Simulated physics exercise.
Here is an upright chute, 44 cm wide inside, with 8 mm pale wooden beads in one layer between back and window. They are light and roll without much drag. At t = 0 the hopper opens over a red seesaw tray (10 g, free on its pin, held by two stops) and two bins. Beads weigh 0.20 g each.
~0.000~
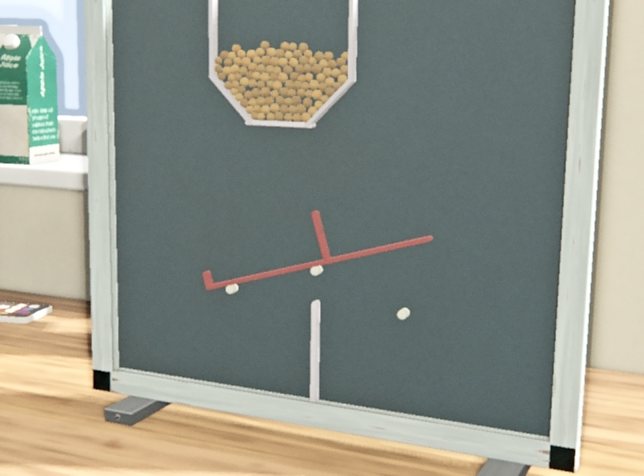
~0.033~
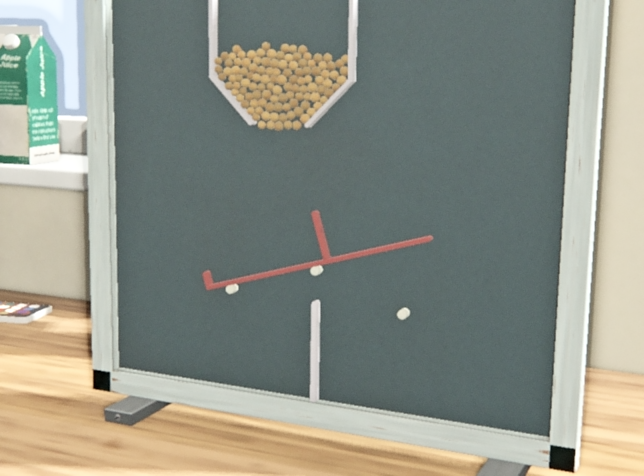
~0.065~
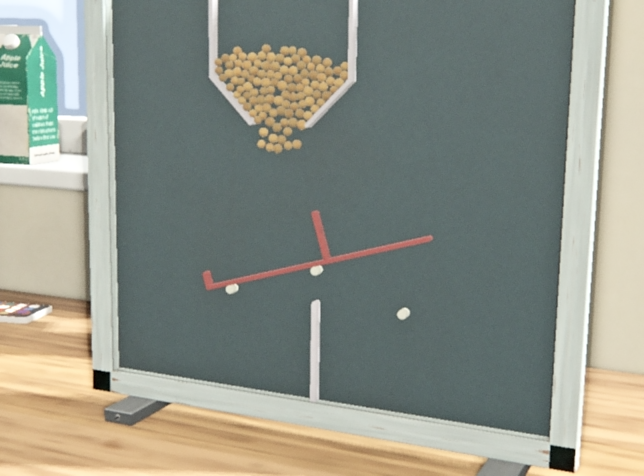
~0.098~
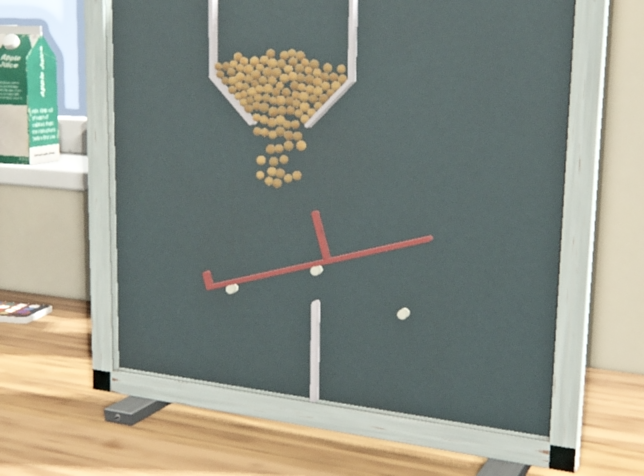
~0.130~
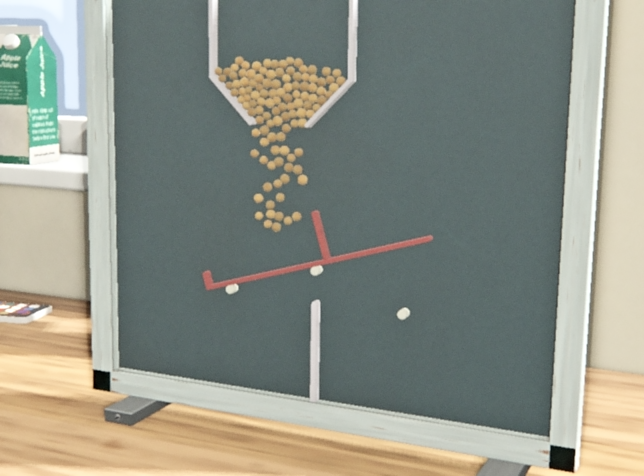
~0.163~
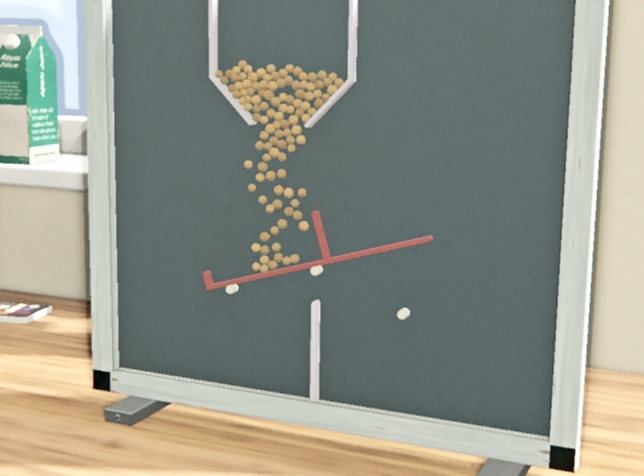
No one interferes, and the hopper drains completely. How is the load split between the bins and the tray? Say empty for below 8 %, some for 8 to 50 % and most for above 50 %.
Right bin empty, left bin some, tray most.
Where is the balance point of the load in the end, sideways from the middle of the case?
Some 10 cm left of it.
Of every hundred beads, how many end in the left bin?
About 45 per cent.
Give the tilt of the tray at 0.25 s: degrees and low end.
About 15°, left end down.
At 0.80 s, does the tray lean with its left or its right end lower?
Its left end is down.
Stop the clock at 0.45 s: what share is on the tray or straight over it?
Roughly 85 per cent.
After 0.25 s, 65 % have left the hopper; tray left end down 17°; on or over it 65 %, past it to the left 0 %, to the right 0 %.
After 0.45 s, 100 % have left the hopper; tray left end down 17°; on or over it 85 %, past it to the left 15 %, to the right 0 %.
After 0.80 s, 100 % have left the hopper; tray left end down 17°; on or over it 60 %, past it to the left 40 %, to the right 0 %.
At rest by 1.8 s, right bin 0 %, left bin 45 %, tray 55 %; tray left end down 17°.
